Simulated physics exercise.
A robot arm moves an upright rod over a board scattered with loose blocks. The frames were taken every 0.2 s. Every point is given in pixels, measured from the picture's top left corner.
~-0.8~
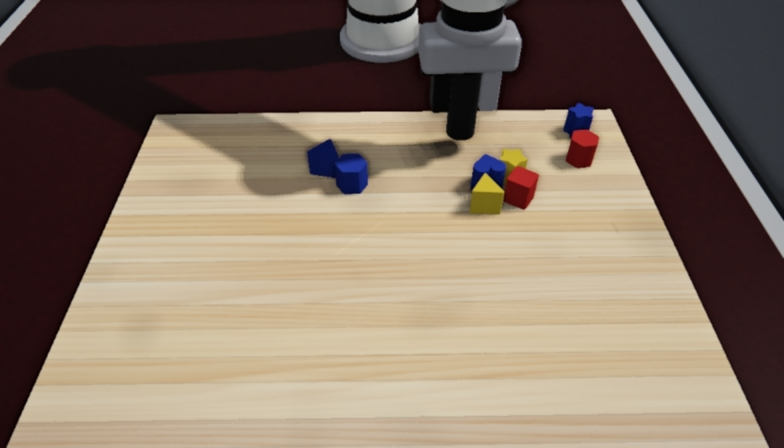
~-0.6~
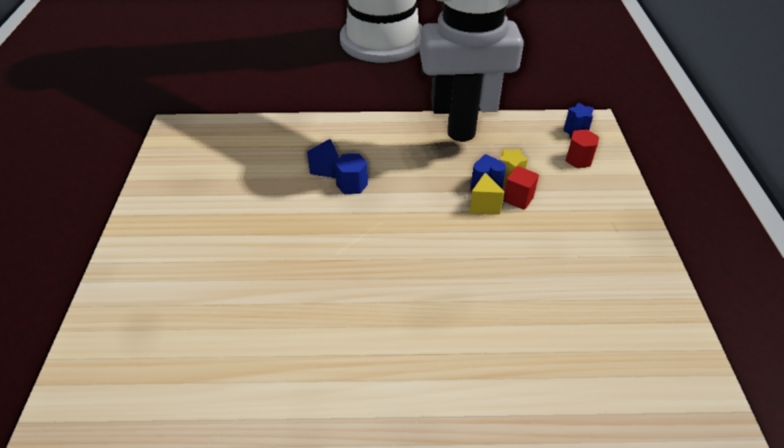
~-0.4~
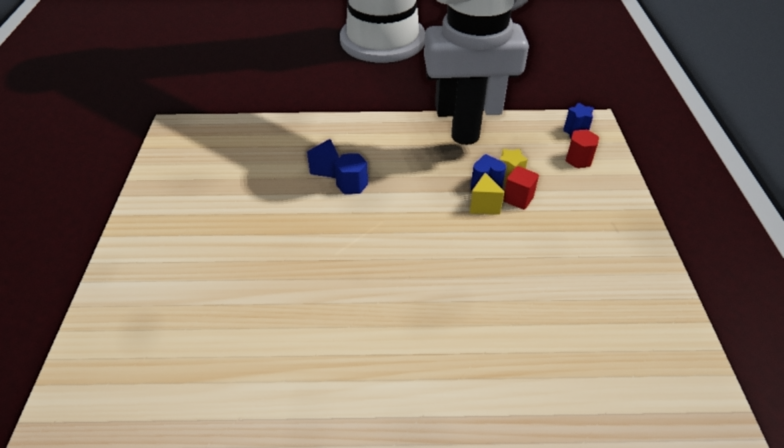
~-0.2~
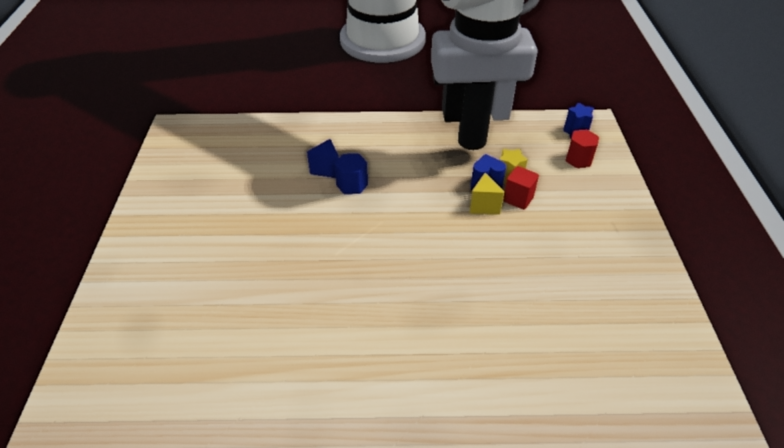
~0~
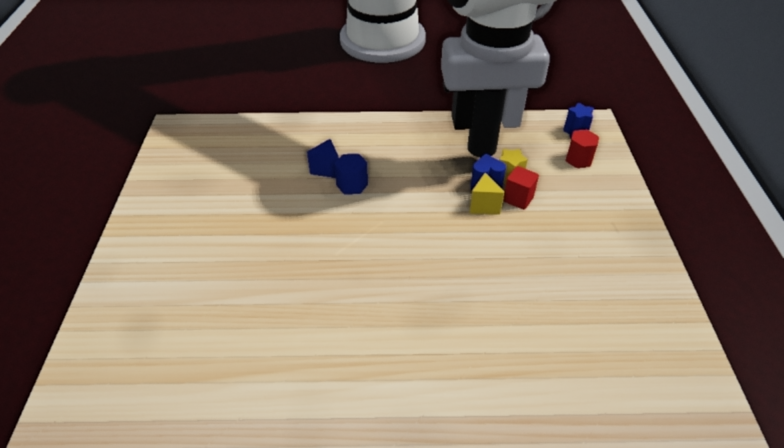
The video shows a robot arm holding a dark upright rod over a wooden board scattered with blue, red and yellow blocks. The rod stays nearly still, then moves slightly right and toward the viewer, while the blocks remain in place.
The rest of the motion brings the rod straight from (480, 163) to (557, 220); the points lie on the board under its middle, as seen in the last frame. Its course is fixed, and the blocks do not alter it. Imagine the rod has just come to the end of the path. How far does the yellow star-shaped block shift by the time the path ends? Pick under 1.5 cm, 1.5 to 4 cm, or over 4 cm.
It slides well over 4 cm.
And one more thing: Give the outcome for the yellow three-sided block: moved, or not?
It's moved.
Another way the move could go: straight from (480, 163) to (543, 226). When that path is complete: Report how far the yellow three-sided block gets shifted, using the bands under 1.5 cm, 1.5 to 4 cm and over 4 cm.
Travel: 1.5-4 cm.
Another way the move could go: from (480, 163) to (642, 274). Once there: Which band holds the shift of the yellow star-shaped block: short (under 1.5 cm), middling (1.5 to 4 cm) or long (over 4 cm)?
Long: Over 4 cm.
The first path, step by step. One third of the way, rod at (506, 167); yellow three-sided block at (485, 189), turned 15° anticlockwise; blue heart-shaped block at (493, 175), turned 60° clockwise; yellow star-shaped block at (534, 165); red square piece at (536, 184), turned 50° clockwise.
Two thirds of the way, rod at (532, 186); yellow three-sided block at (482, 191), turned 15° anticlockwise; blue heart-shaped block at (502, 180), turned 110° clockwise; yellow star-shaped block at (559, 173), turned 35° anticlockwise; red square piece at (555, 197), turned 70° clockwise.
At the end, rod at (561, 206); yellow three-sided block at (482, 191), turned 15° anticlockwise; blue heart-shaped block at (502, 180), turned 110° clockwise; yellow star-shaped block at (567, 175), turned 65° anticlockwise; red square piece at (583, 220), turned 80° clockwise.
